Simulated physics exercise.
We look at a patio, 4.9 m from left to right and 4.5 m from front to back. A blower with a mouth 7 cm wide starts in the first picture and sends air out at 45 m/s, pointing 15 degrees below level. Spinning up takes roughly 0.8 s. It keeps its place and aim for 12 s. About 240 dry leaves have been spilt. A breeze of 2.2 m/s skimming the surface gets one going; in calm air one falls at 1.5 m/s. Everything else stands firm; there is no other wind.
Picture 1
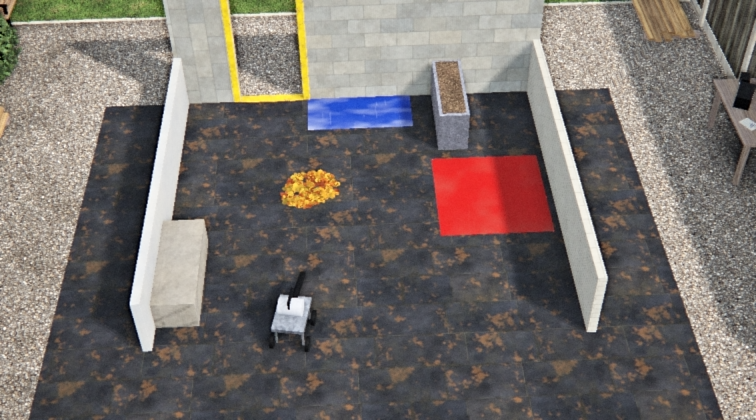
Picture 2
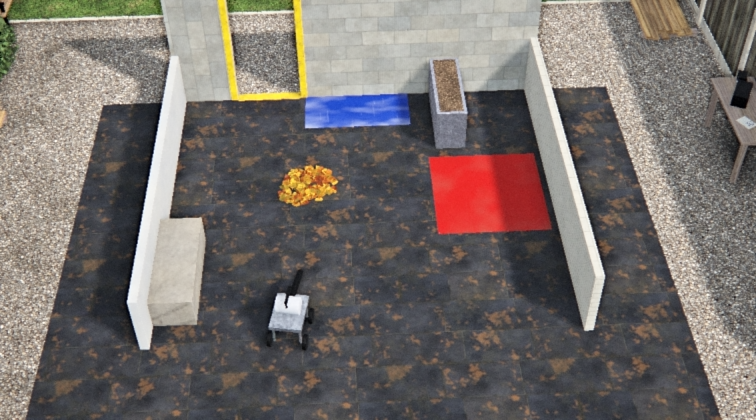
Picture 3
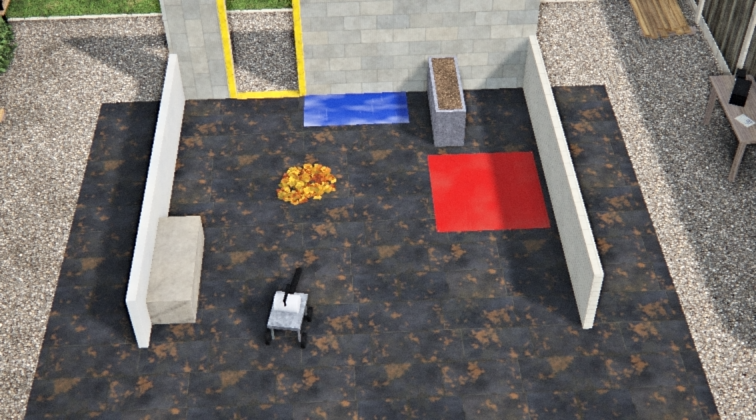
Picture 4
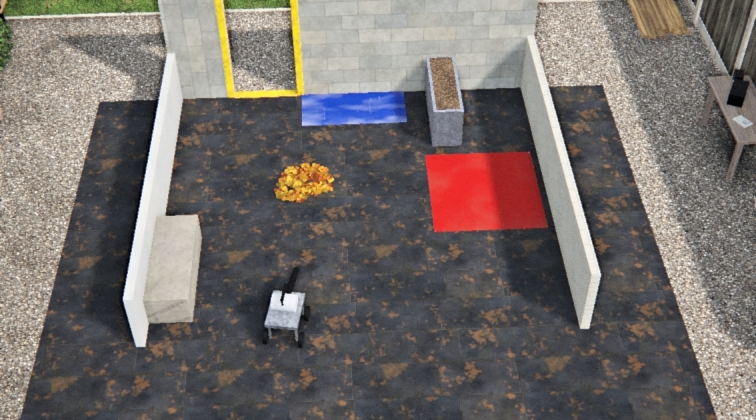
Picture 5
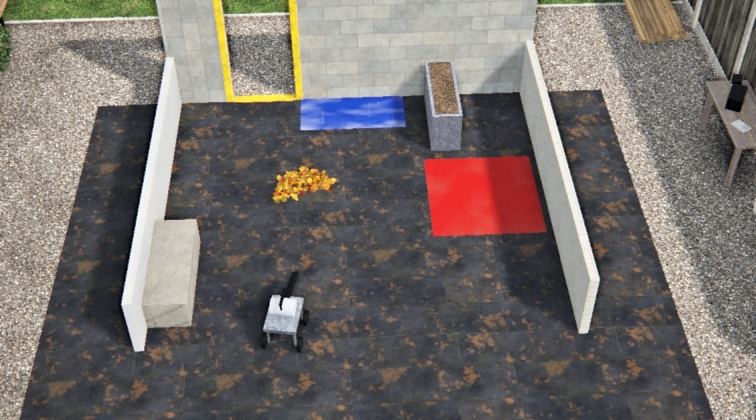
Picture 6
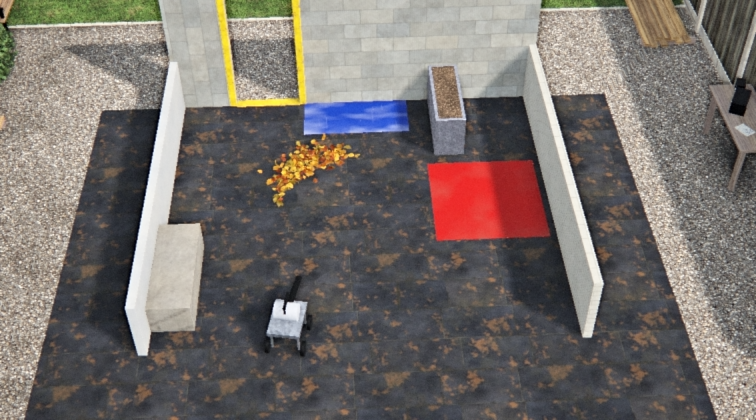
Orange and yellow dry leaves lying still in a pile on a dark patio, then scattering away from a small wheeled blower.
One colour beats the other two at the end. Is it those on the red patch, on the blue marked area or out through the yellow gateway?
It is yellow that takes the most.
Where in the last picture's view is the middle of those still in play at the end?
At about (307, 103).
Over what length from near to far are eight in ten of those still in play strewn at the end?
About 0.8 m.
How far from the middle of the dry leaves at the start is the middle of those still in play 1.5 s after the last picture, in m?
About 2.0 m.
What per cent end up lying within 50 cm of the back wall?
Near 30 %.
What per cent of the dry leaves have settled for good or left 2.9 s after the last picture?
Some 30 per cent.
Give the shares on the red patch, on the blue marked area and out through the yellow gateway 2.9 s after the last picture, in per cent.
Roughly 0 % red, 30 % blue, 60 % yellow.
Then, 1.5 s after the last picture the count stands so, 46 % are out through the yellow gateway, 0 % on the red patch and 36 % on the blue marked area; the middle of those still in play is near (290, 102).
Then, 2.9 s after the last picture the count stands so, 60 % are out through the yellow gateway, 0 % on the red patch and 33 % on the blue marked area; the middle of those still in play is near (285, 93).
Then, 5.7 s after the last picture the count stands so, 62 % are out through the yellow gateway, 0 % on the red patch and 30 % on the blue marked area; the middle of those still in play is near (294, 99).
Then, 11.1 s after the last picture, at the end, 68 % are out through the yellow gateway, 0 % on the red patch and 22 % on the blue marked area; the middle of those still in play is near (307, 103).
